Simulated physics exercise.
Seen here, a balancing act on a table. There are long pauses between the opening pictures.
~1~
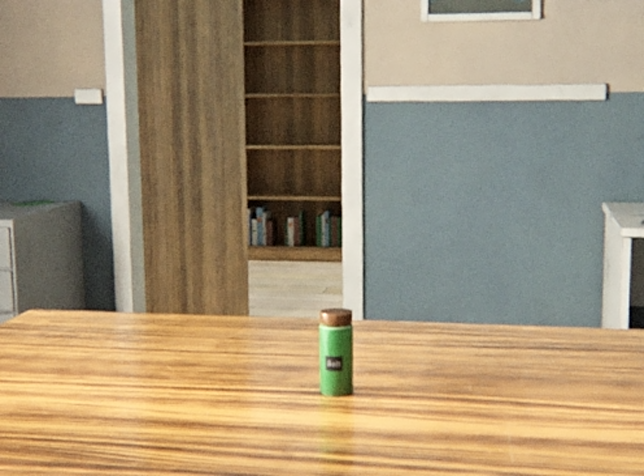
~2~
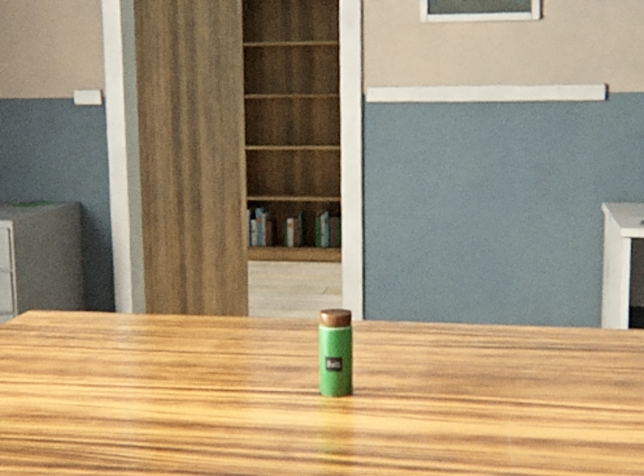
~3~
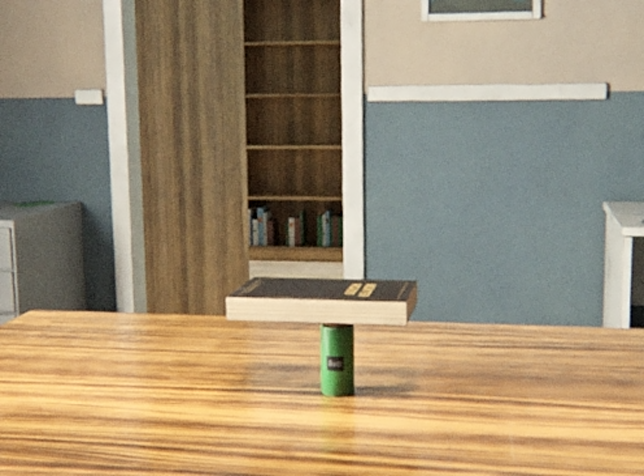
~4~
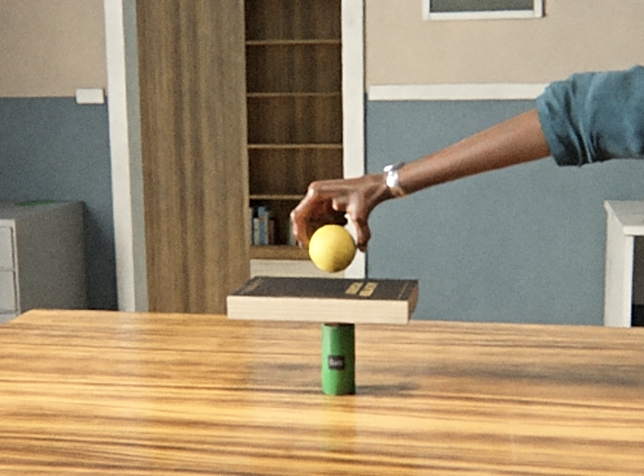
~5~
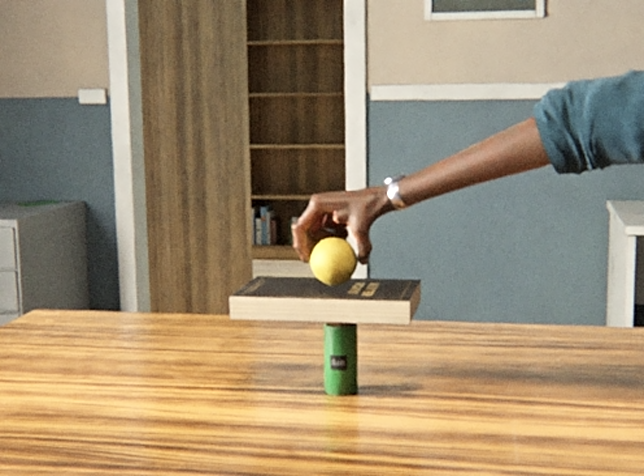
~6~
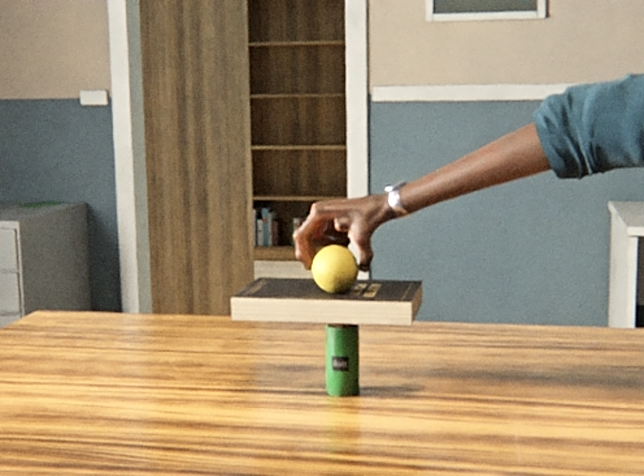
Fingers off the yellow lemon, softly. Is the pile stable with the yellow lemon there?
In the end the stack holds.
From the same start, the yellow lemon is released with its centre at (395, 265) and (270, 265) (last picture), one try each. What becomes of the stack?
First, it holds; second, it loses its balance.
Then, 0.20 s past the last view, nothing moves.
Then, 0.70 s past the last view, yellow lemon resting near (335, 270).
Finally, all 3 still in place. Final places as the last picture's camera would see them, yellow lemon near (335, 270). The stack stays up.
